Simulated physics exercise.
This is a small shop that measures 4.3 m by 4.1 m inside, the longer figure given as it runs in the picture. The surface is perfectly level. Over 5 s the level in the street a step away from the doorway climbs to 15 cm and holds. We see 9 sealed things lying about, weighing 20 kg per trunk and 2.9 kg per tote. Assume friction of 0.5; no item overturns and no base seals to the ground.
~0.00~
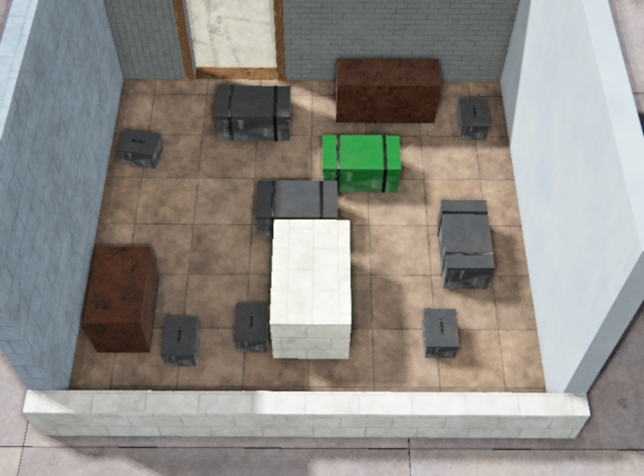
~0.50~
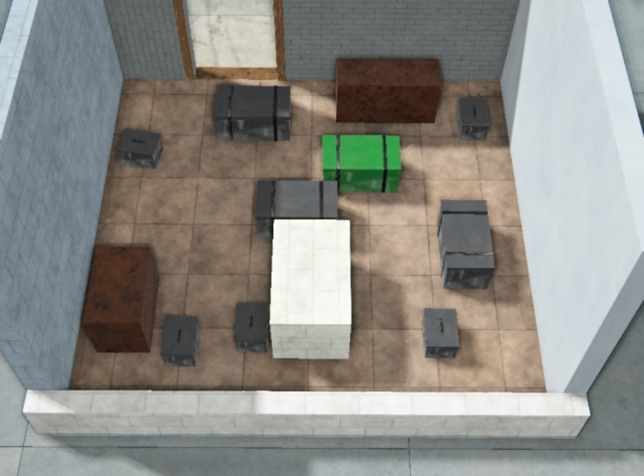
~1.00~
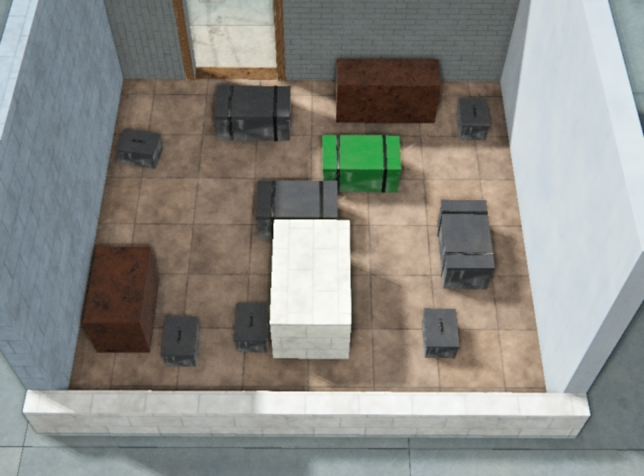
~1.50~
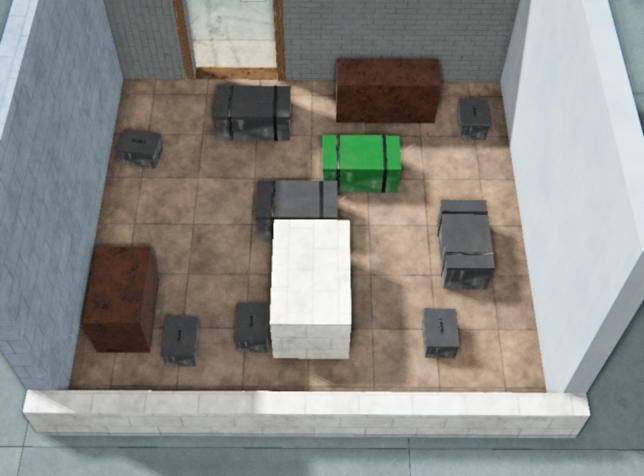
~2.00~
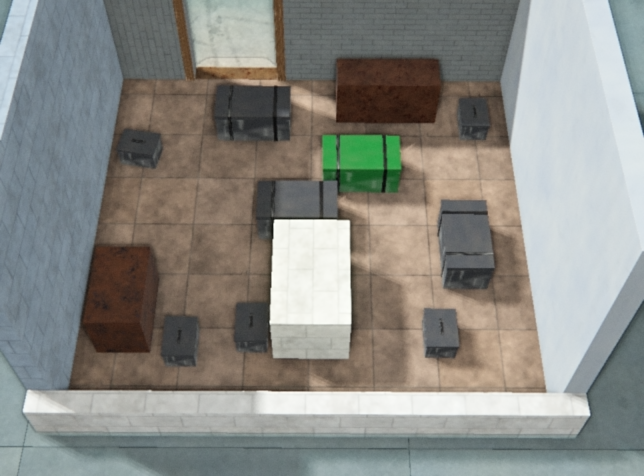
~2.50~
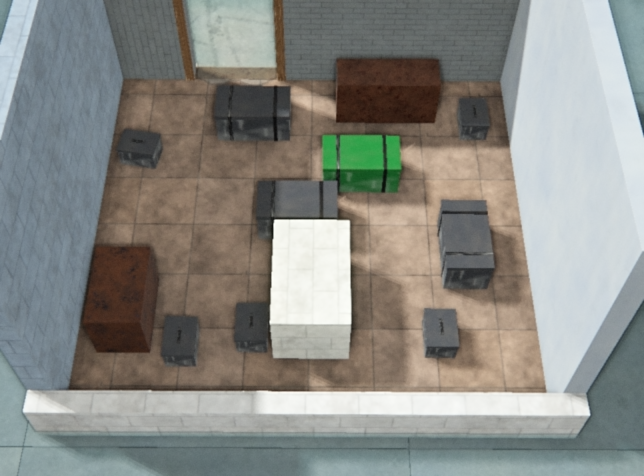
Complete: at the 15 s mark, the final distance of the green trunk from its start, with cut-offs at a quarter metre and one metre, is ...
Short of a quarter metre.
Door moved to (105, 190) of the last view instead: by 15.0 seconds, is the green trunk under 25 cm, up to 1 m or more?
So the green trunk is slightly displaced by then.
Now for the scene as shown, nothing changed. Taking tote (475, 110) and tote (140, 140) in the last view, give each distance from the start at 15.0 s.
The first is 50 cm from its start, the second 250 cm.
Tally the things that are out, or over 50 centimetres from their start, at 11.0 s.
By then the count is 3.
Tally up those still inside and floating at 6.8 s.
At that time the total is 1.
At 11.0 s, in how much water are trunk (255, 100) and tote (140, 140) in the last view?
About 7 and 6 cm.
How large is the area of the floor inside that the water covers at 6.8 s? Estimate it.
Roughly 7.0 m2.
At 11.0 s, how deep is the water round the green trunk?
Depth: About 4 cm.
After 3.5 s the green trunk is near (362, 152), 0.0 m from its start, aground; 0 afloat.
After 6.8 s the green trunk is near (362, 152), 0.0 m from its start, aground; 1 afloat.
After 11.0 s the green trunk is near (362, 152), 0.0 m from its start, aground; 3 afloat.
After 15.0 s the green trunk is near (362, 152), 0.0 m from its start, aground; 6 afloat.
